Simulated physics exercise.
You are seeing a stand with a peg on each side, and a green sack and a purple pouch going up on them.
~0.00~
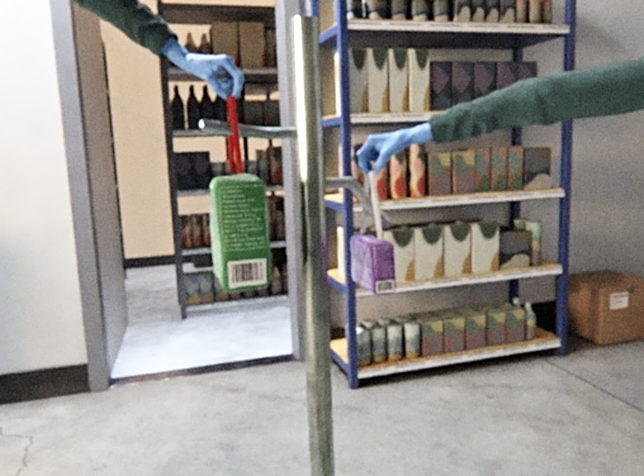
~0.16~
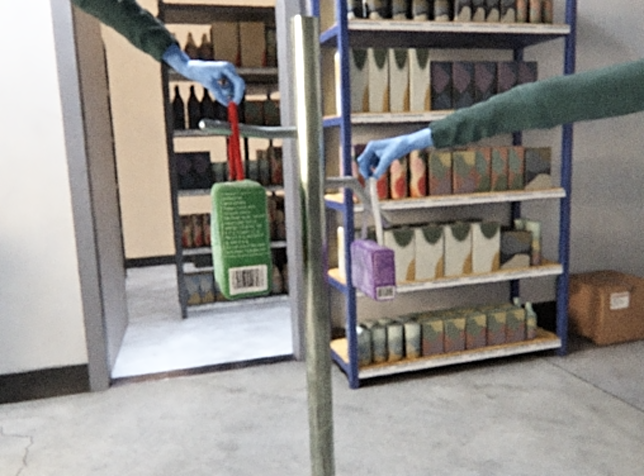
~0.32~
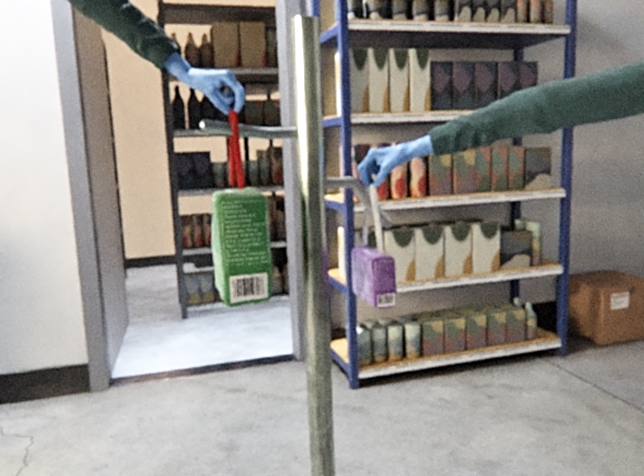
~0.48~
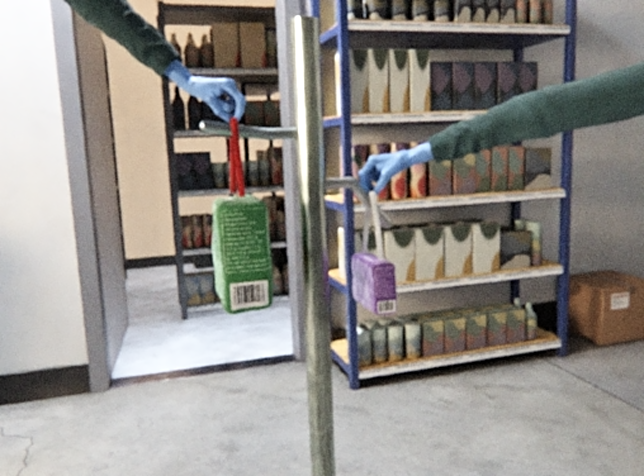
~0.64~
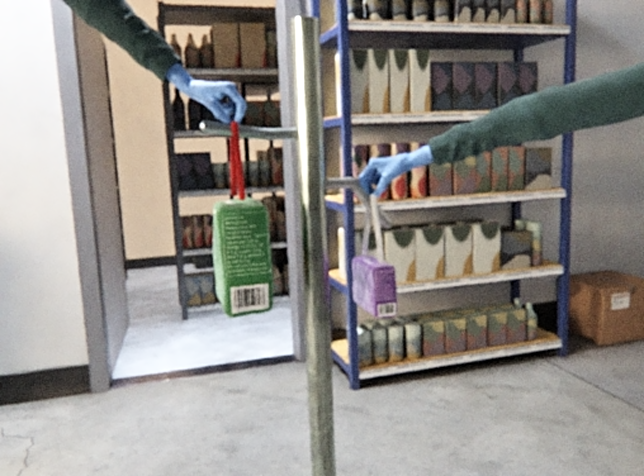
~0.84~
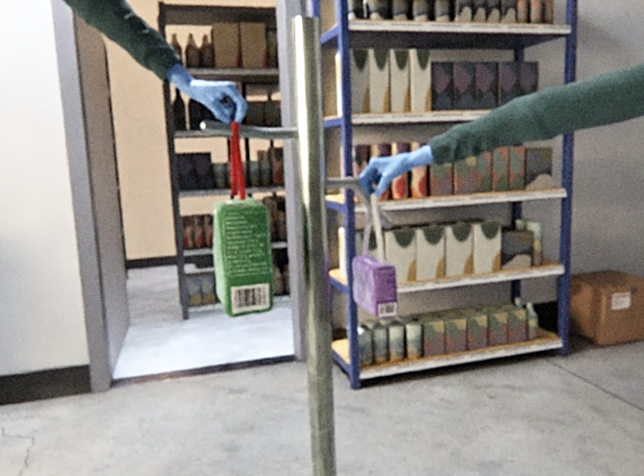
The clip opens on two blue-gloved hands holding a green sack by red straps and a smaller purple pouch by pale straps, on either side of a metal stand with pegs. Both hands lower their items slightly, then stay nearly still, still gripping the straps.
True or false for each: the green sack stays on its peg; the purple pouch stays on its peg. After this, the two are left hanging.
Green sack staying put: True; purple pouch staying put: False.
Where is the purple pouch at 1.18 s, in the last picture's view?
Position then approx. (382, 412).
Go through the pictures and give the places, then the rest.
The first picture shows green sack (240, 231); purple pouch (372, 264); left peg tip (205, 126); right peg tip (386, 223).
The second picture shows green sack (240, 237); purple pouch (373, 269).
The third picture shows green sack (241, 245); purple pouch (373, 276).
The fourth picture shows green sack (241, 252); purple pouch (373, 283).
The fifth picture shows green sack (242, 255); purple pouch (374, 286).
The sixth picture shows green sack (242, 255); purple pouch (374, 286); left peg tip (207, 126), pointing up; right peg tip (387, 224), sloping steeply down.
Around 1.18 s, green sack hanging from its loop near (244, 257); purple pouch falling near (382, 412).
Around 1.42 s, green sack hanging from its loop near (247, 257); purple pouch on the floor.
Finally, green sack hanging from its loop near (247, 257); purple pouch on the floor. The green sack holds on and the purple pouch comes down.
